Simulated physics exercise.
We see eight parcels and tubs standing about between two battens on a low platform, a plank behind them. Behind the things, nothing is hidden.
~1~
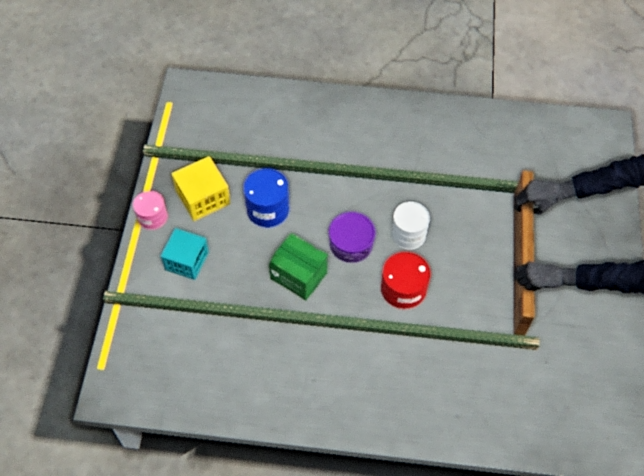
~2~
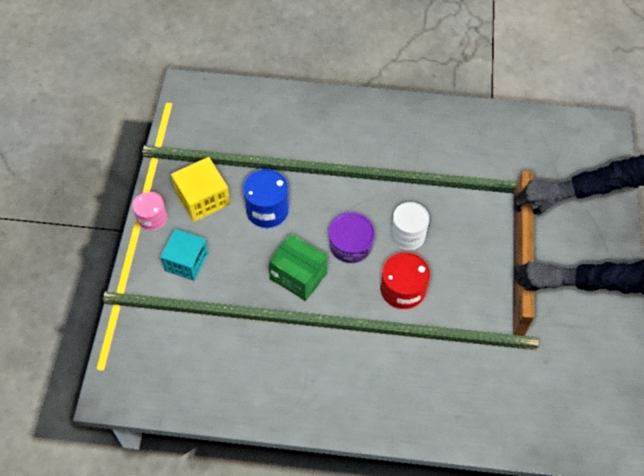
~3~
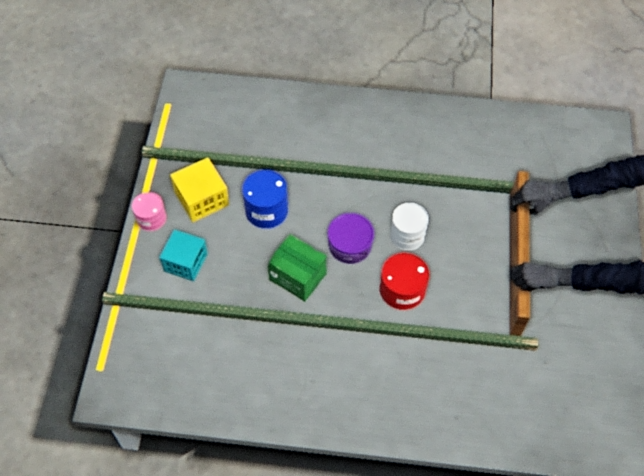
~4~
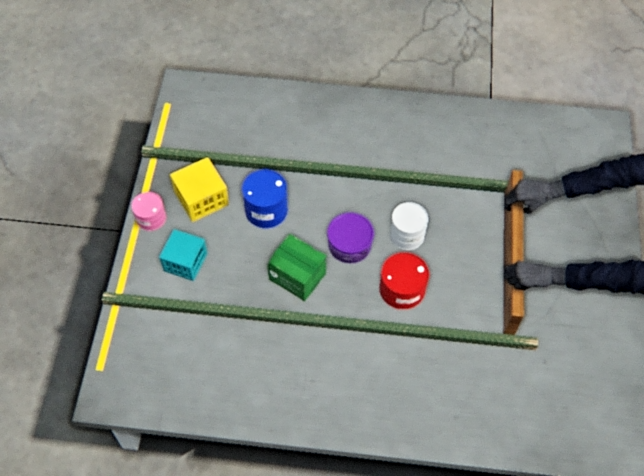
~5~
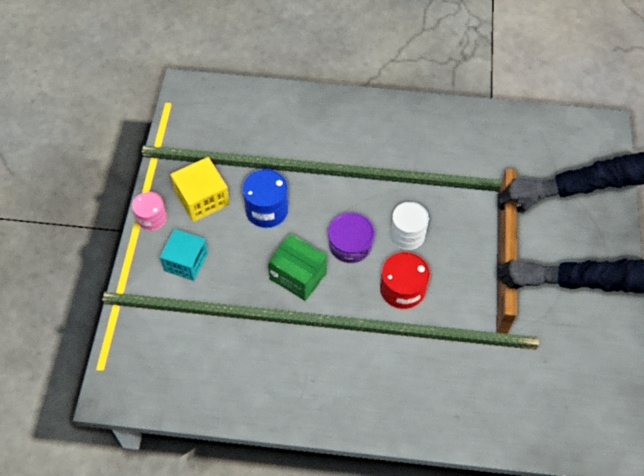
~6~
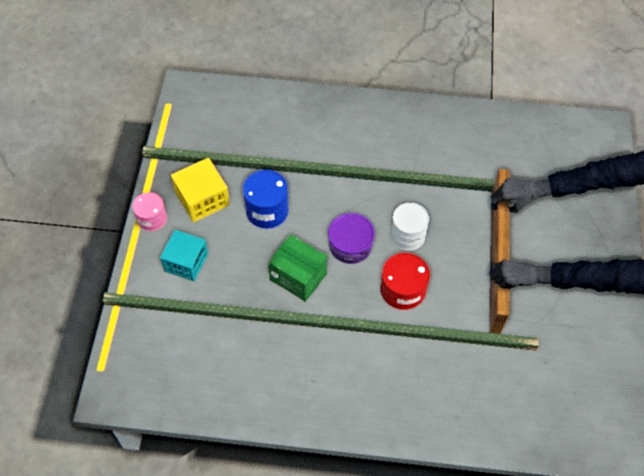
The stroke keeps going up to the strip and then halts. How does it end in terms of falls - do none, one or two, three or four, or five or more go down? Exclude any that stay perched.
In the end, five or more go down.
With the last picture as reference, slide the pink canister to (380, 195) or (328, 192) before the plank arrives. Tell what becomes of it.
Note, in order: Drops; drops.
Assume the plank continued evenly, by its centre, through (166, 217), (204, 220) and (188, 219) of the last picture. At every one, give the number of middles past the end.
Counts per position: 5 / 3 / 3.
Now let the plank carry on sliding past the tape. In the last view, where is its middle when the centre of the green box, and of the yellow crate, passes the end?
First near (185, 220), second near (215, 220).
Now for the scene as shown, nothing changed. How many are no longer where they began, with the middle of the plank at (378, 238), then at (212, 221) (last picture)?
I count 3 first and 8 after.
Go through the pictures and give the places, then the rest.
The first picture shows pink canister (151, 210); turquoise crate (185, 254); yellow crate (201, 189); plank (523, 252); tape (138, 224).
The second picture shows turquoise crate (185, 255); plank (523, 252).
The third picture shows yellow crate (200, 190); red canister (404, 281).
The fourth picture shows pink canister (149, 211); purple pail (350, 239).
The fifth picture shows turquoise crate (184, 255); white canister (409, 226).
The sixth picture shows pink canister (150, 212); turquoise crate (185, 256); yellow crate (201, 190); plank (499, 250); tape (137, 225).
Soon after, none off yet; pink canister at rest near (150, 212); turquoise crate at rest near (185, 256); yellow crate at rest near (201, 190).
Then, none off yet; pink canister at rest near (150, 212); turquoise crate moved a little near (179, 255); yellow crate moved a little near (193, 189).
Further on, none off yet; pink canister moved about its own width near (120, 217); turquoise crate moved well along near (107, 262); yellow crate tipped a little near (125, 170).
At rest, the number that fall off is five or more; fallen, white canister, red canister, purple pail, green box, blue canister, yellow crate, turquoise crate and pink canister.
